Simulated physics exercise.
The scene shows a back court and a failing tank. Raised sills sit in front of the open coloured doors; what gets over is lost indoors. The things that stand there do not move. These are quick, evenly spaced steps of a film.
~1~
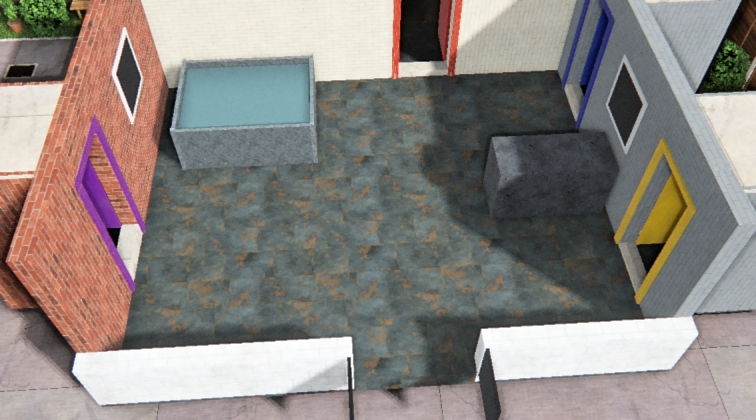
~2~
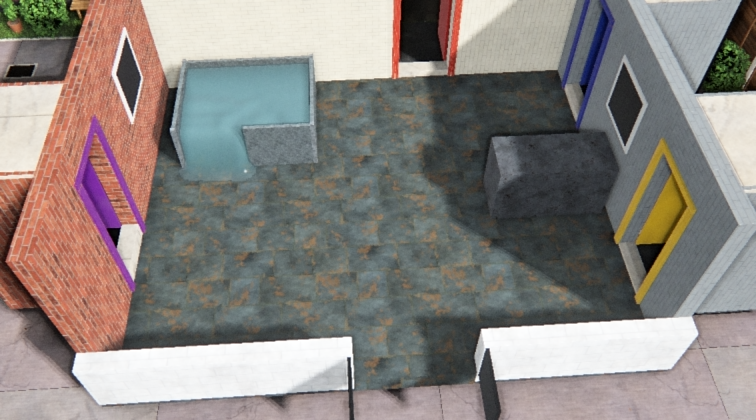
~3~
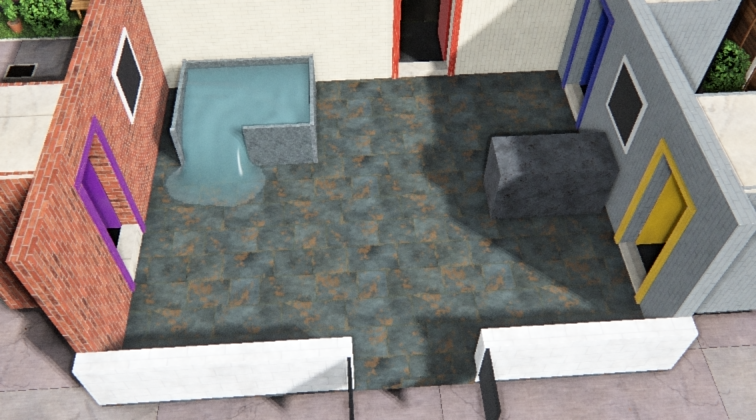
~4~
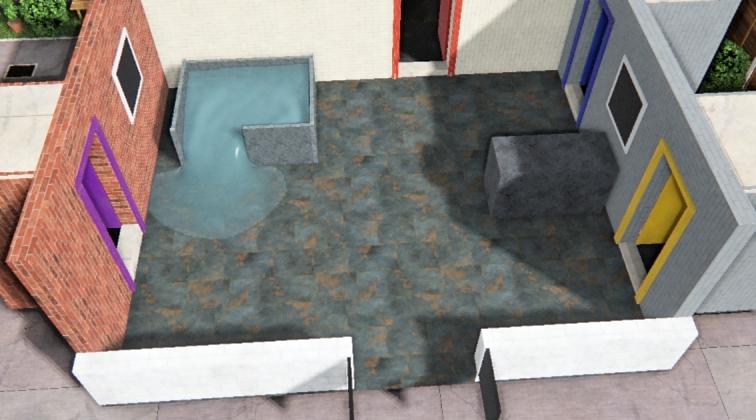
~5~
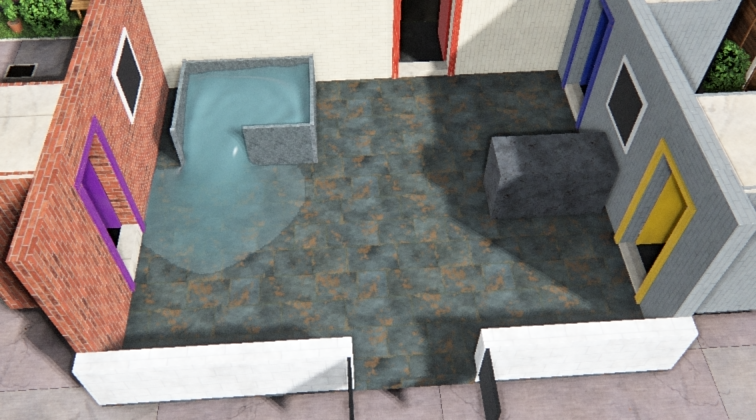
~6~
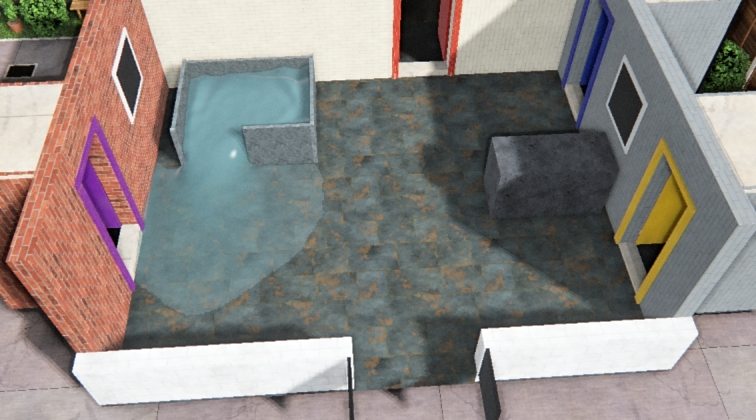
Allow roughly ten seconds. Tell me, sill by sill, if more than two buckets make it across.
In the end red door: Not beyond two buckets, purple door: Not beyond two buckets, yellow door: Beyond two buckets, blue door: Not beyond two buckets.
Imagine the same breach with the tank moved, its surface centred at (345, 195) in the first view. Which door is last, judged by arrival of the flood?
My answer: The door marked blue.
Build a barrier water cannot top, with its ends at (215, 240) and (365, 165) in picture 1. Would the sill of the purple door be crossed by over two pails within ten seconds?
Note: Purple door crosses the threshold.
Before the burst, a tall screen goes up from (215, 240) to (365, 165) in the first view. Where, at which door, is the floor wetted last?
I'd go with the blue-painted one.
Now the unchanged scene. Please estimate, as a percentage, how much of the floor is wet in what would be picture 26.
Around 45 percent, give or take.
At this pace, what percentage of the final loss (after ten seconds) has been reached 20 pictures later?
I make it 15 per cent.
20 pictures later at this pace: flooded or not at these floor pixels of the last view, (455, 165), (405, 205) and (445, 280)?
Result, as listed: Not wetted / not wetted / wetted.
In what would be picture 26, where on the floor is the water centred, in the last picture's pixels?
About (259, 233) in the last view.
A moment on, water covers 30 % of the floor; the red door not reached, the purple door wet at the sill, nothing in, the yellow door not reached, the blue door not reached.
Next, water covers 30 % of the floor; the red door not reached, the purple door wet at the sill, nothing in, the yellow door not reached, the blue door not reached.
Then, water covers 45 % of the floor; the red door not reached, the purple door wet at the sill, nothing in, the yellow door not reached, the blue door not reached.
Later, water covers 75 % of the floor; the red door not reached, the purple door wet at the sill, nothing in, the yellow door far over two buckets in, the blue door wet at the sill, nothing in.
In the end, water covers 90 % of the floor; the red door wet at the sill, nothing in, the purple door wet at the sill, nothing in, the yellow door far over two buckets in, the blue door wet at the sill, nothing in.
